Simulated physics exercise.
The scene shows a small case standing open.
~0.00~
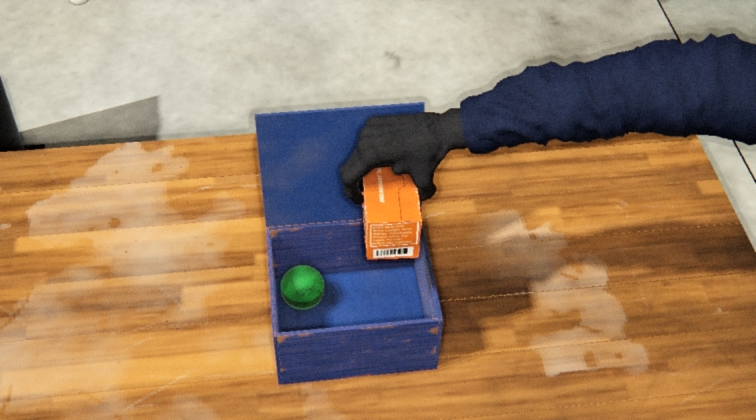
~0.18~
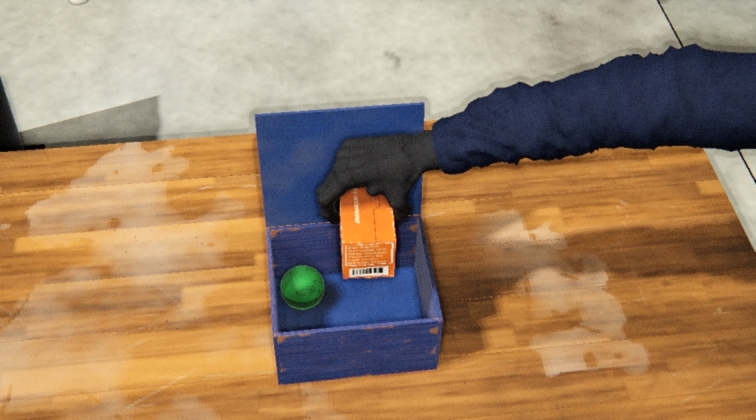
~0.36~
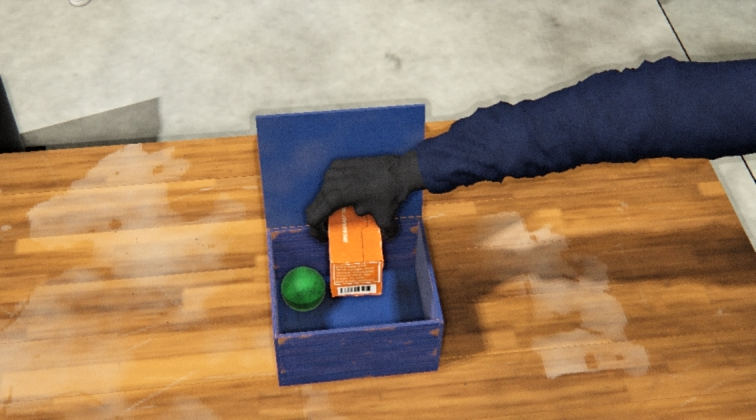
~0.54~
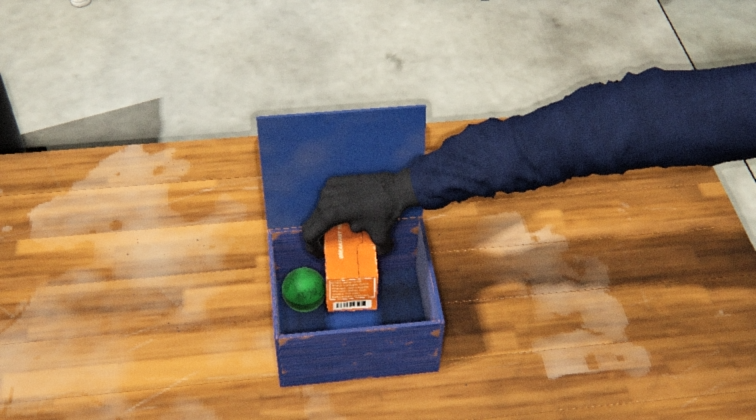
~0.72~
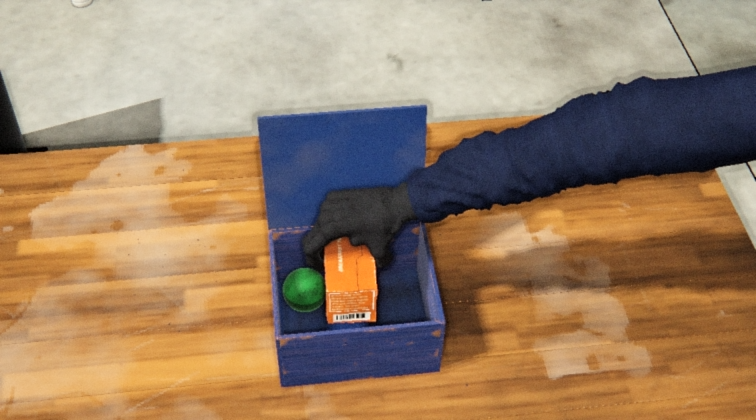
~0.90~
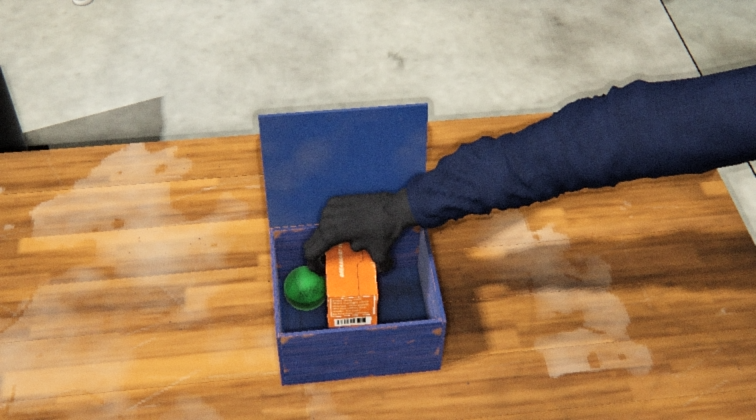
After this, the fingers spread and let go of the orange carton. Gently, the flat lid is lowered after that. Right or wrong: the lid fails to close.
Wrong, it closes.
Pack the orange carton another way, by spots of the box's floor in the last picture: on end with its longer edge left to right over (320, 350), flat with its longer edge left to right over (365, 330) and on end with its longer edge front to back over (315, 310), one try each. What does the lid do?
The first time it is kept open, the next time it goes down completely, and the last time it goes down completely.
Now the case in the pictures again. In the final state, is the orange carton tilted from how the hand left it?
By the end it has kept its angle.
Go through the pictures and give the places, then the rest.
The first frame shows still above its spot; orange carton (390, 201); green ball (303, 288).
The second frame shows still above its spot; orange carton (366, 221); green ball (303, 288).
The third frame shows still above its spot; orange carton (354, 240); green ball (303, 289).
The fourth frame shows still above its spot; orange carton (350, 255); green ball (304, 290).
The fifth frame shows still above its spot; orange carton (350, 268); green ball (305, 290).
The sixth frame shows in place under the hand; orange carton (350, 273); green ball (306, 288).
After 1.20 s, orange carton turned 11° from how it was put near (355, 297).
After 2.30 s, lid 72° above the rim; orange carton shifted a little near (357, 301).
After 2.70 s, lid 46° above the rim; orange carton shifted a little near (357, 301).
After 3.10 s, lid 13° above the rim; orange carton shifted a little near (357, 301).
In the end (3.7 s), lid shut; moved from the start, orange carton; green ball unmoved. At the end, from the last picture's camera, orange carton near (357, 301).
